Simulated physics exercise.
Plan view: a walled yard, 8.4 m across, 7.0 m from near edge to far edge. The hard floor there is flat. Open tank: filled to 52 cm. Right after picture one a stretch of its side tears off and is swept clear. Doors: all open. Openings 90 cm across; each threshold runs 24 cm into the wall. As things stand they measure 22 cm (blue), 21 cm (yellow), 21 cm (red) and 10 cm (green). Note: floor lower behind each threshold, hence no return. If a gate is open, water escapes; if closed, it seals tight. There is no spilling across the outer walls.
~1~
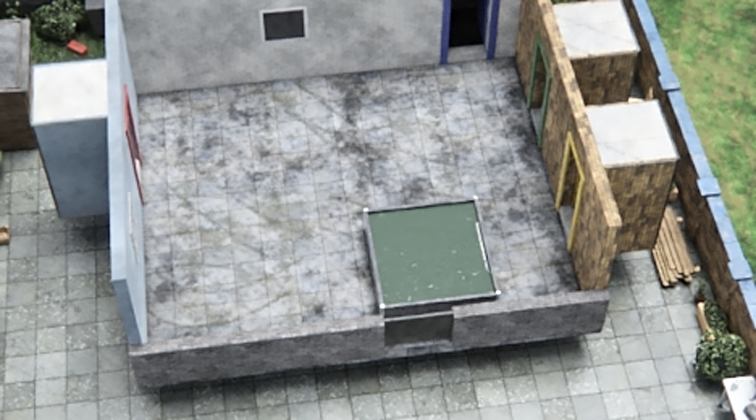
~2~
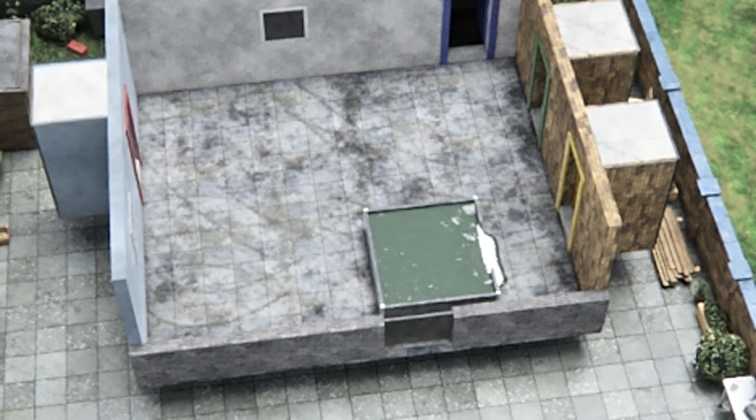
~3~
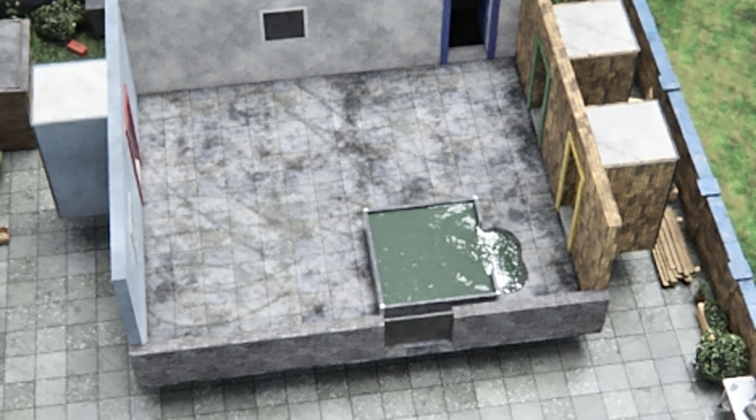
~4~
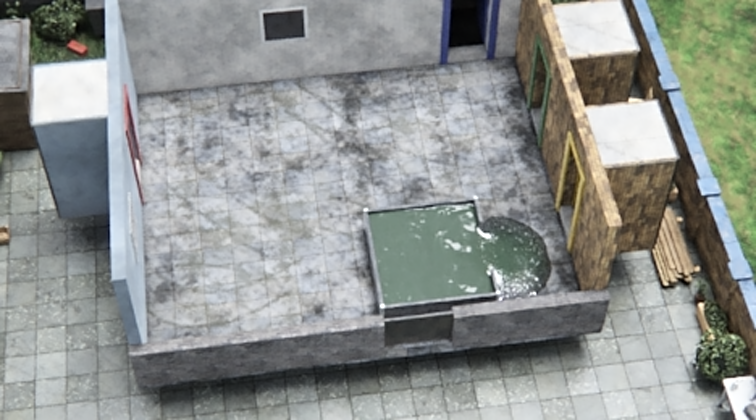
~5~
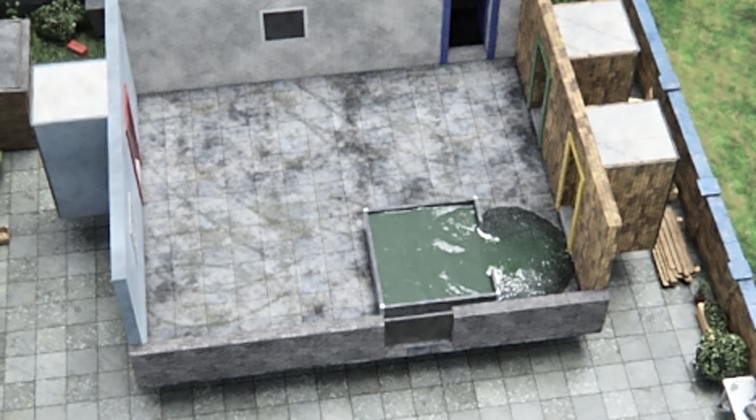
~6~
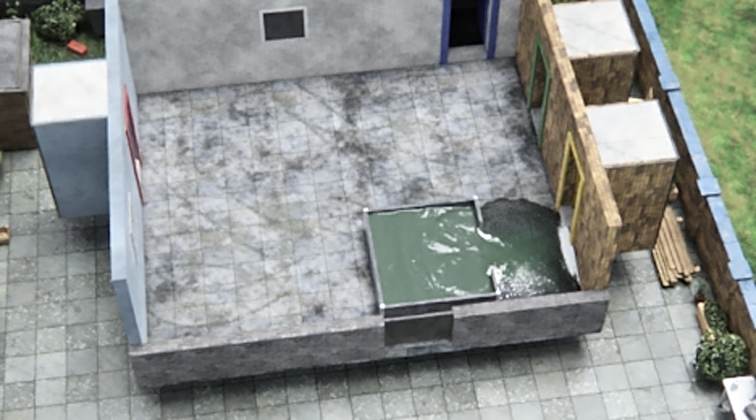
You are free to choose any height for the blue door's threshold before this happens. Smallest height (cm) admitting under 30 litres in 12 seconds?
Roughly 9.5 cm.
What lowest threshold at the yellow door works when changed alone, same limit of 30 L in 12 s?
Yellow door, minimum about 25 cm.
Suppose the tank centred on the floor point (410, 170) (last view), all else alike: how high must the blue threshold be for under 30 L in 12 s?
It should be around 10.5 cm high.
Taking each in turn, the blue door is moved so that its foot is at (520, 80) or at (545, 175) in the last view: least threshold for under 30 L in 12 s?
In turn: About 8.0 cm, about 6.5 cm.
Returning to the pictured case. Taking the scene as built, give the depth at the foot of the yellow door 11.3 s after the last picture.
Some 9.5 centimetres.
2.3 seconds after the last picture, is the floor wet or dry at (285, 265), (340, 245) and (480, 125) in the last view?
So the three spots come out spared, spared, swamped, in that order.
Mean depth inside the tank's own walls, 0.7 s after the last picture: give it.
It averages close to 39 centimetres.
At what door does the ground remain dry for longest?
That would be the red door.
Then, 0.7 s after the last picture water covers 10 % of the floor, deepest (40 cm) near (583, 315); it has not reached the blue door.
Then, 2.3 s after the last picture water covers 20 % of the floor, deepest (30 cm) near (581, 307); it has not reached the blue door.
Then, 11.3 s after the last picture water covers 85 % of the floor, deepest (10 cm) near (558, 256); 7 cm at the blue door, 0 litres in over its 22 cm threshold.
At the blue door as built, the water peaked near 14 cm, 5.9 s after the last picture.
Run again over the same 12 s with other heights there, 51 litres in over 8.5 cm, 9 litres over 11.5 cm. The limit of 30 litres is kept from about 9.5 cm up.
